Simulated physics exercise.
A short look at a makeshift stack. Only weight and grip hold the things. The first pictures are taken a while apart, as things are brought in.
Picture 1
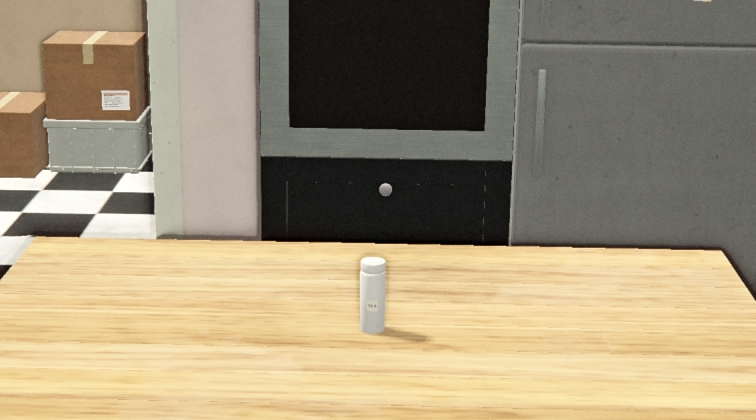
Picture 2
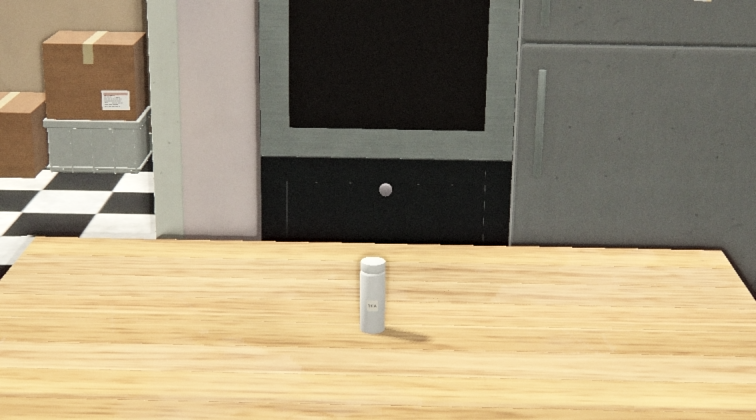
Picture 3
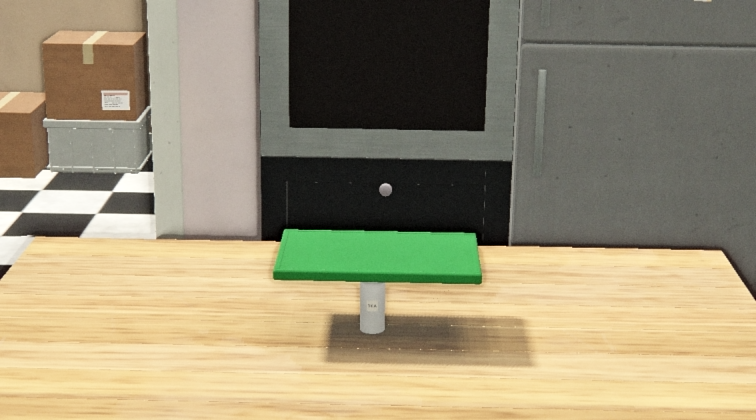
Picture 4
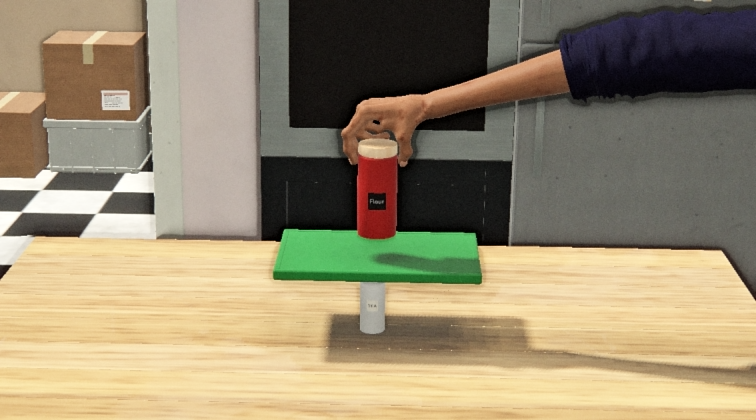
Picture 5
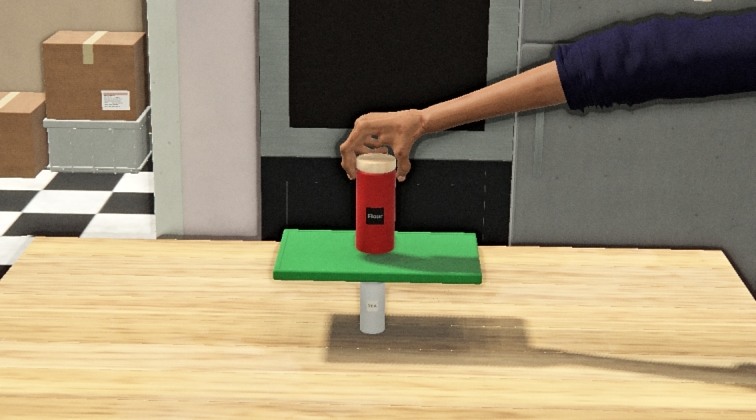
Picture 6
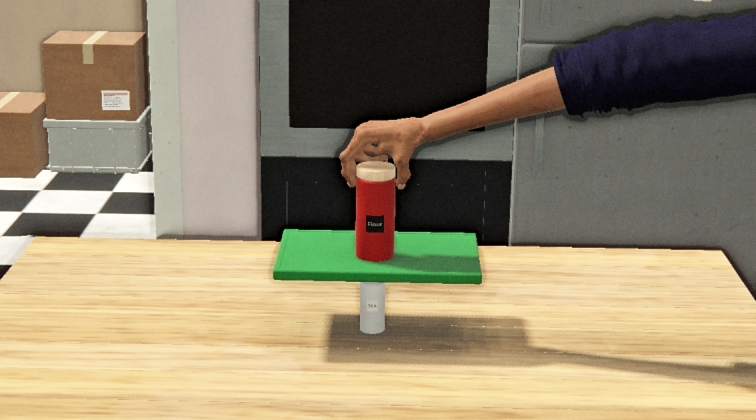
A green lid appears atop a white bottle, then a hand lowers a red jar onto it.
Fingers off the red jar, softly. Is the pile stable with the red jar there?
The stack stays up.
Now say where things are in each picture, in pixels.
In the first picture, the last thing is not in view yet.
In the second picture, the last thing is not in view yet.
In the third picture, the last thing is not in view yet; green lid (379, 256).
In the fourth picture, still above its spot; red jar (378, 189); green lid (379, 256).
In the fifth picture, still above its spot; red jar (376, 203); green lid (379, 256).
In the sixth picture, in place under the hand; red jar (375, 211); green lid (379, 256).
Then, 0.40 s on from there, no change.
Then, 1.20 s on from there, red jar resting near (375, 212).
In the end, all 3 unmoved. At the end, from the last picture's camera, red jar near (375, 212). The stack keeps its balance.
